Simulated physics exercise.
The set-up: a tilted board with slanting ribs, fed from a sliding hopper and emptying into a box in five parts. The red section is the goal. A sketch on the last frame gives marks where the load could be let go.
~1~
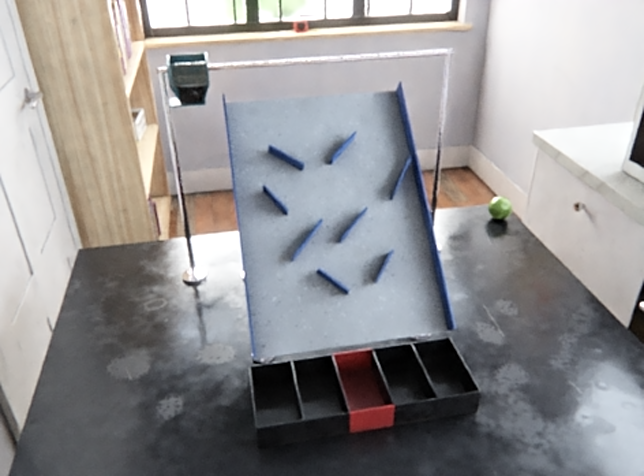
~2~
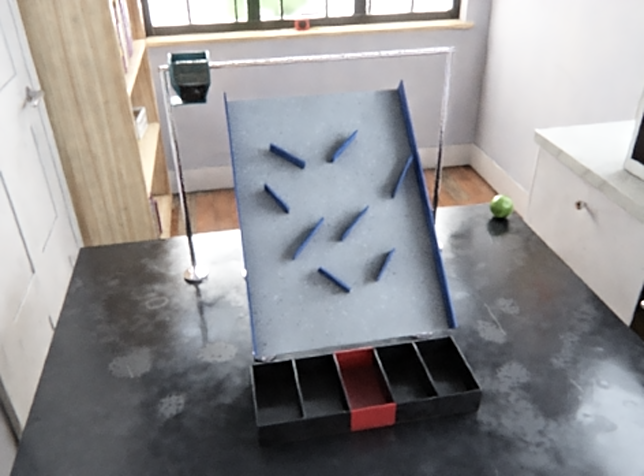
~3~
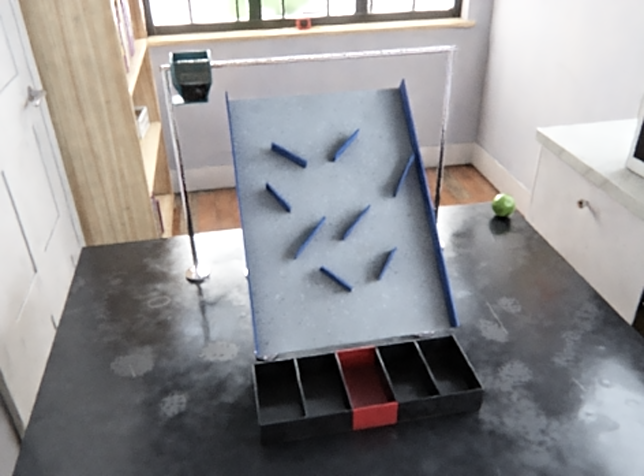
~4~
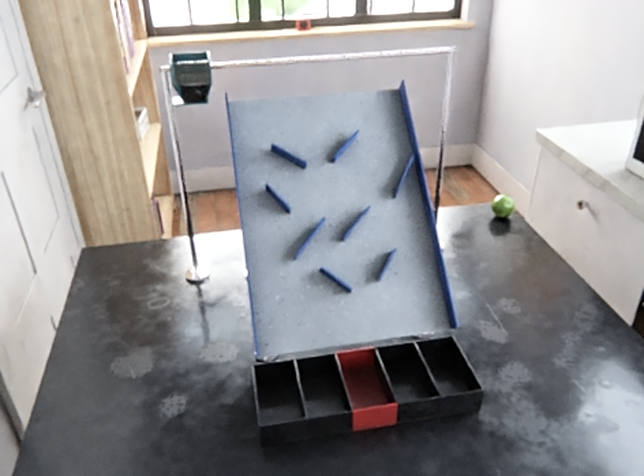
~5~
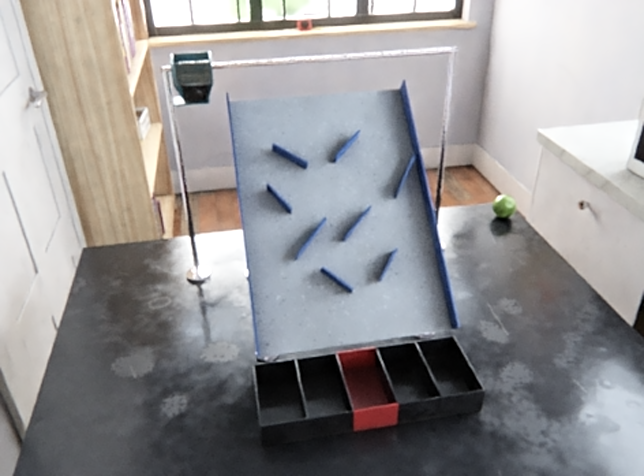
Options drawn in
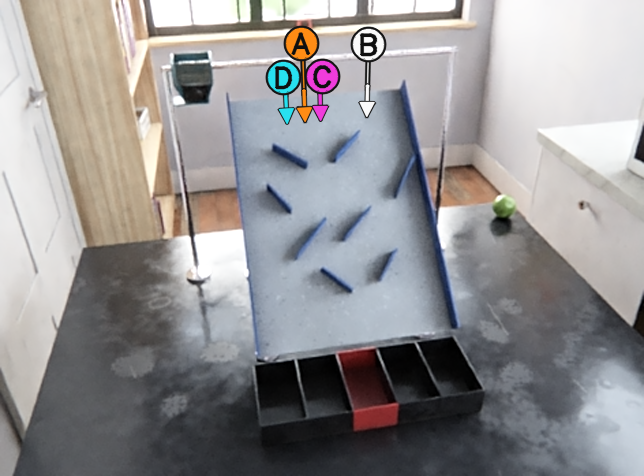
Nothing moving but a slight shift of the view, a tilted grey board with blue ribs standing above an empty five-part box.
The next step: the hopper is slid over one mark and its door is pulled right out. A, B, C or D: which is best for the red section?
B is best.
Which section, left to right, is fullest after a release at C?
It is the first one.
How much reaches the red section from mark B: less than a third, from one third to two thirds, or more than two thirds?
From one third to two thirds.
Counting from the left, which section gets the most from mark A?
The fourth from the left.
On the marked copy, mark A meets the board at (304, 116); mark B meets the board at (366, 111); mark C meets the board at (320, 115); mark D meets the board at (286, 118).
Choosing A, not one piece in the red section, every piece in other sections.
Choosing B, roughly half in the red section, roughly half in other sections.
Choosing C, just a few in the red section, almost all in other sections.
Choosing D, just a few in the red section, almost all in other sections.
